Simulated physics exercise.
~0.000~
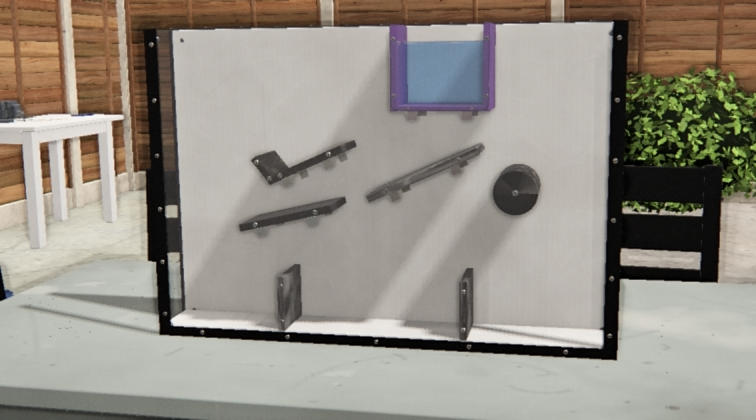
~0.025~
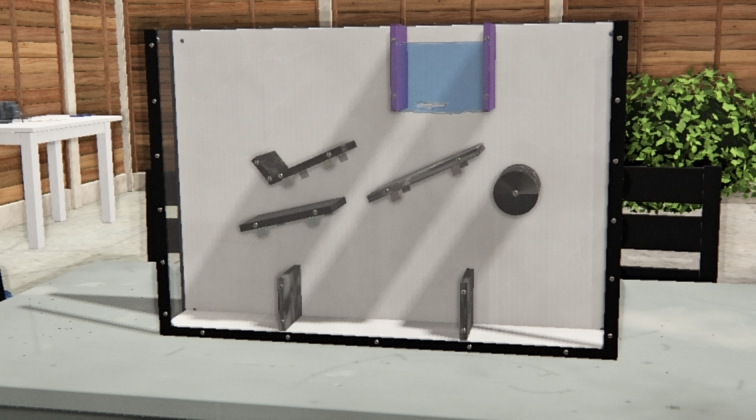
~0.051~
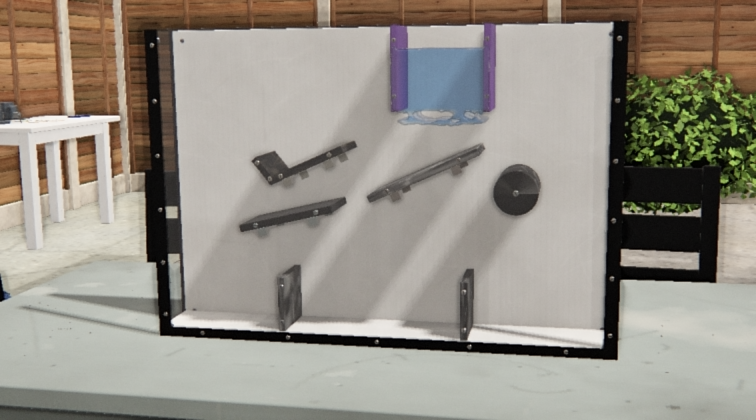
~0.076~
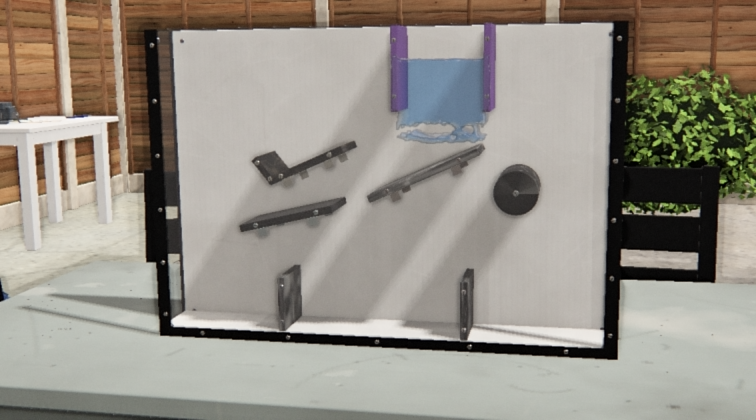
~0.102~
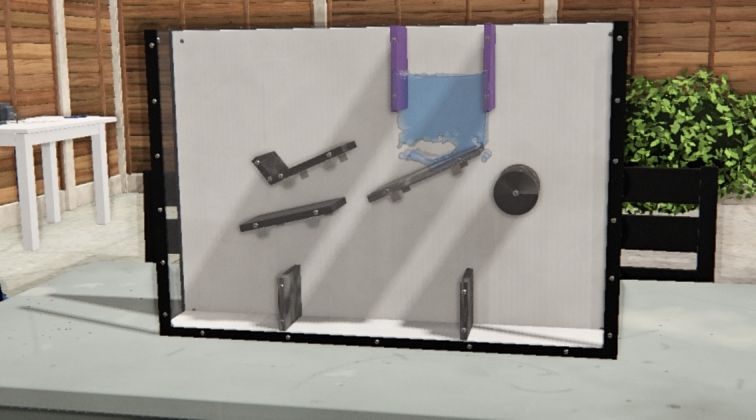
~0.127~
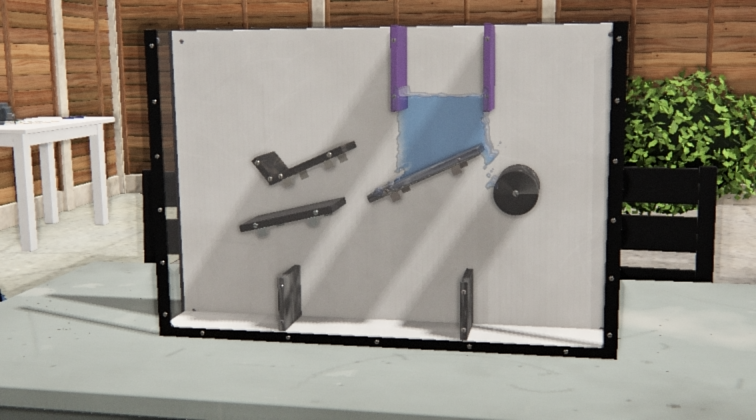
A clear upright trough stood on a table as the floor of its purple header vanished, and blue water dropped in a block onto the dark sloping bar below, some slipping past its right end.
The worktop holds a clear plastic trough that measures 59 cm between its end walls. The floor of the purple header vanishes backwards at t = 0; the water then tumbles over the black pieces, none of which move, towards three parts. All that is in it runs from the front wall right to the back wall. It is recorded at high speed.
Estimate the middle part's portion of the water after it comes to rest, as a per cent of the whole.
The middle part ends up with about 65 percent.
By 0.23 s the parts hold 1, 5 and 1 per cent, with 93 still above them.
By 0.38 s the parts hold 10, 39 and 9 per cent, with 41 still above them.
By 0.74 s the parts hold 17, 64 and 18 per cent, with 1 still above them.
At rest it is 17 per cent left, 65 middle, 18 right.
